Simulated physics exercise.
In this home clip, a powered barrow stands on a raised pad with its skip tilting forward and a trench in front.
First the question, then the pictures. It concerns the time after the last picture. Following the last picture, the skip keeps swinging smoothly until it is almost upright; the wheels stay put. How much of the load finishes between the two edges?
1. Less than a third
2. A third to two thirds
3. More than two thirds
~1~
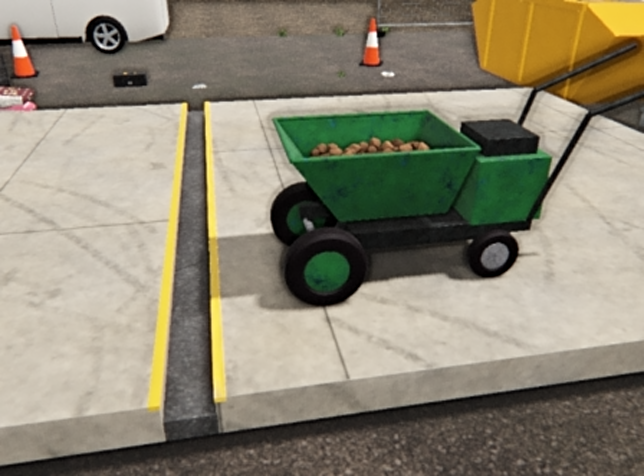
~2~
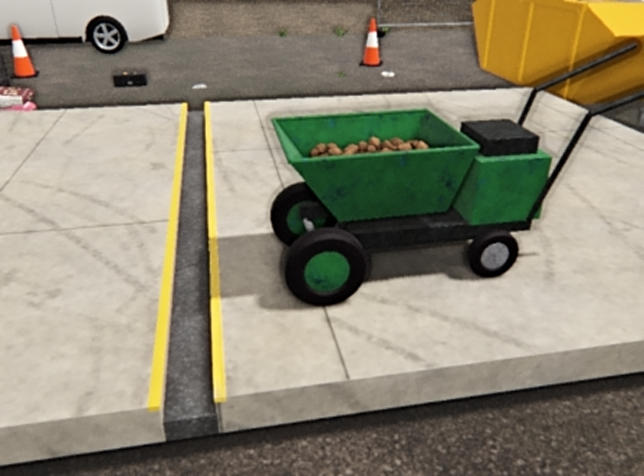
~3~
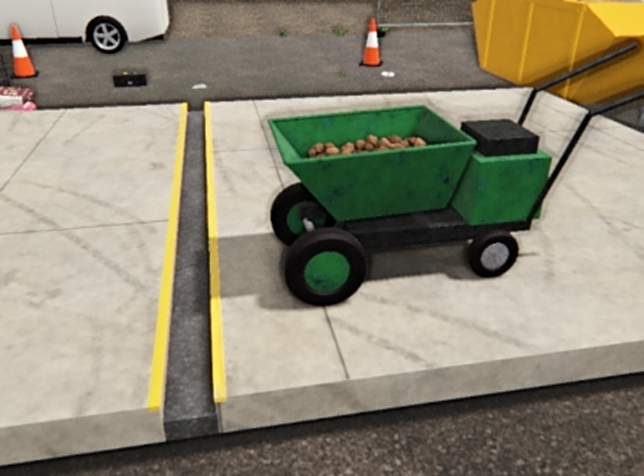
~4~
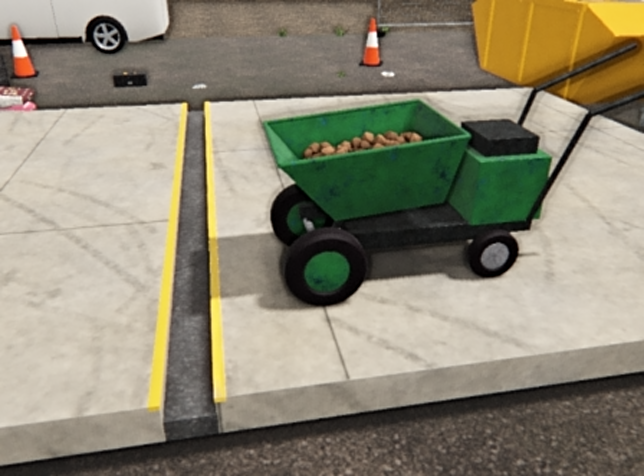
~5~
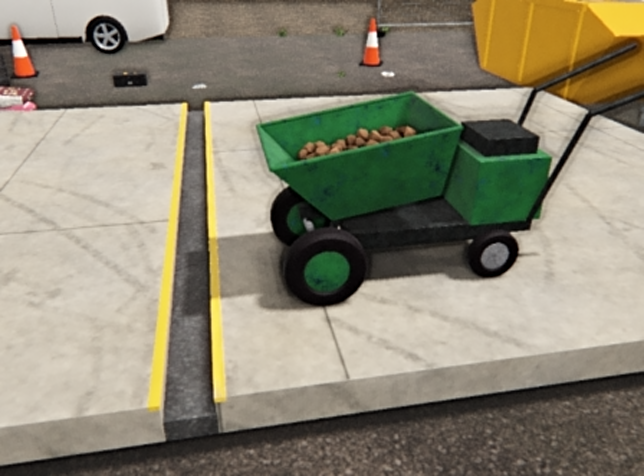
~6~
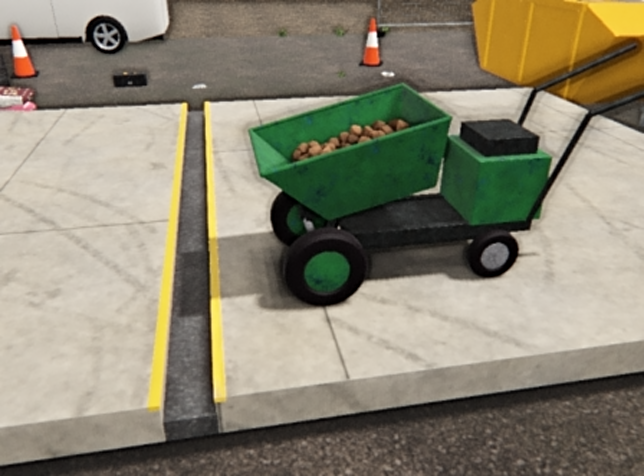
2.
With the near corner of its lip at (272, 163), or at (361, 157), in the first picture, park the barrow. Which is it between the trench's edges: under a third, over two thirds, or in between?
Note - position 1: Less than a third; position 2: The middle third.
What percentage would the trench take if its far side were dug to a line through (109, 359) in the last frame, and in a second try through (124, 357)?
Lab note: Case 1 near 90 percent, case 2 near 80 percent.
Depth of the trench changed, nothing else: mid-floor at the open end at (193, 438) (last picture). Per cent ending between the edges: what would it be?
Estimated share: Approx. 50 %.
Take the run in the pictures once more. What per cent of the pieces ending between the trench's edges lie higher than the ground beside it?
About 30 per cent.
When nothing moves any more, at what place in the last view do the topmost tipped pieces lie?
The top settles at about (150, 268).
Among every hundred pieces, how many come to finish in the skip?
I'd put it near 0 percent.
Soon, skip tipped steeply; all in the skip.
A while on, skip tipped steeply; nearly all in the skip; a stray few in or heaped over the trench; a stray few falling.
Towards the end, skip tipped right over; about a quarter in the skip; about a third in or heaped over the trench; about a third beyond it.
Finally, skip tipped right over; a stray few short of the trench; about half in or heaped over the trench; about half beyond it.
